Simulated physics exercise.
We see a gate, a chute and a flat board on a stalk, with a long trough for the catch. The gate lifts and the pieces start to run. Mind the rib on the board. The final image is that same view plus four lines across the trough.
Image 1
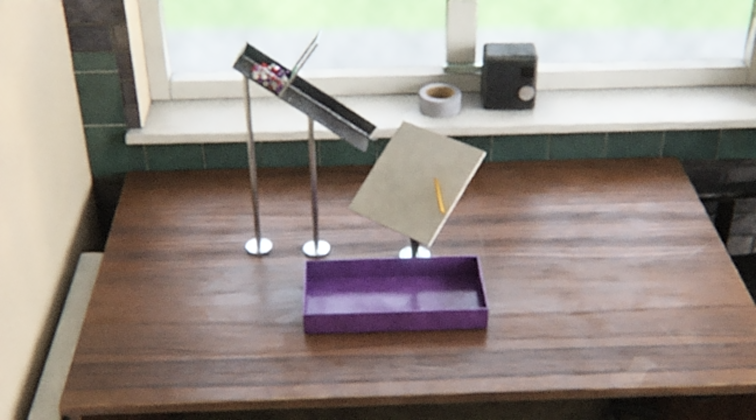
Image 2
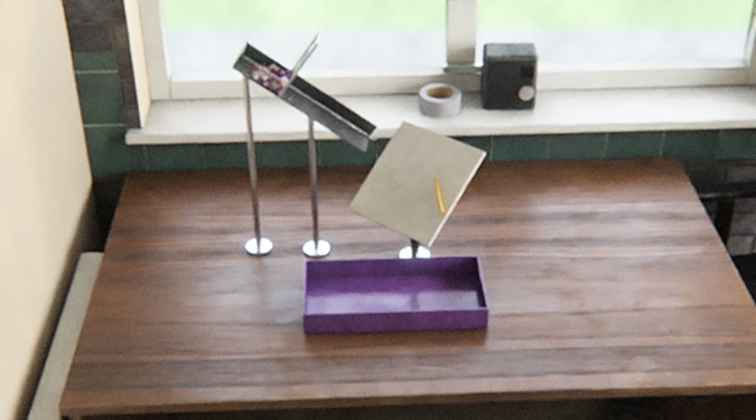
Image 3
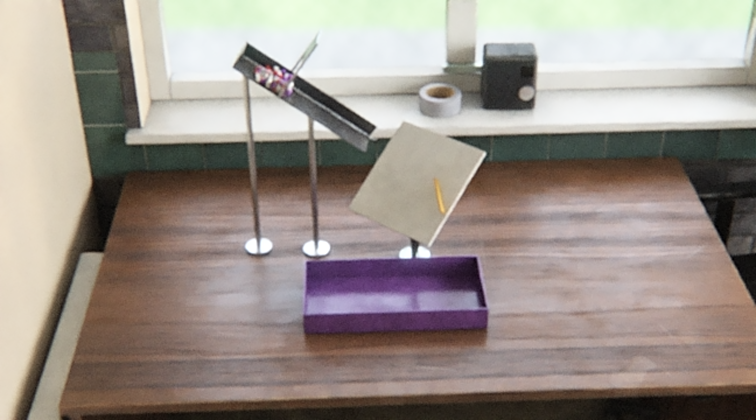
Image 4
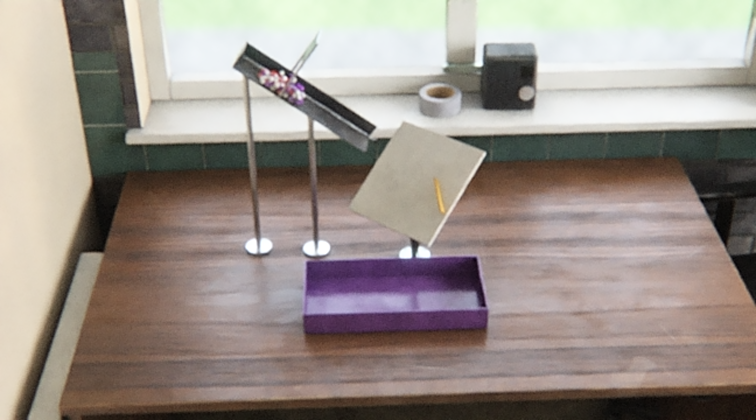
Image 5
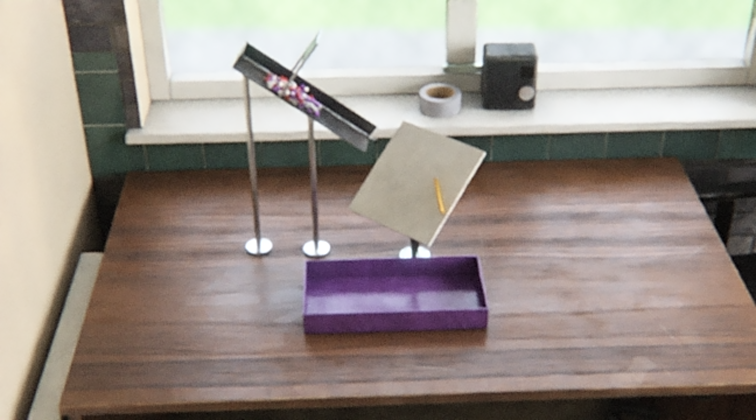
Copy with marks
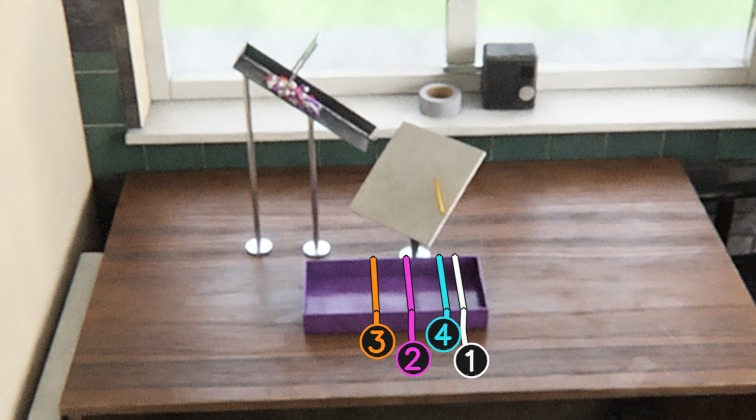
At the start, a cluster of small beads sits near the top of a sloping dark chute on thin stands, behind a gate, with a tilted pale board and an empty purple trough nearby. The beads then slide a short way down the chute to the right, bunched together, while everything else stays still.
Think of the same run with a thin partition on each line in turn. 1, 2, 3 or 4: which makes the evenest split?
Use line 2.
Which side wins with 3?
Right.
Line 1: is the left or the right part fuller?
More lands on the left.
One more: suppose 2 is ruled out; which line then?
3 it is.
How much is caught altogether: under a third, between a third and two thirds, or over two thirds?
Over two thirds.
On the marked copy, line 1 crosses the front rim at (463, 309); line 2 crosses the front rim at (411, 311); line 3 crosses the front rim at (376, 312); line 4 crosses the front rim at (446, 310).
For line 1, of what is caught, all but a few on the left of the divider, only a few on the right.
For line 2, of what is caught, close to half on the left of the divider, close to half on the right.
For line 3, of what is caught, close to a quarter on the left of the divider, the bulk on the right.
For line 4, of what is caught, all but a few on the left of the divider, a small share on the right.
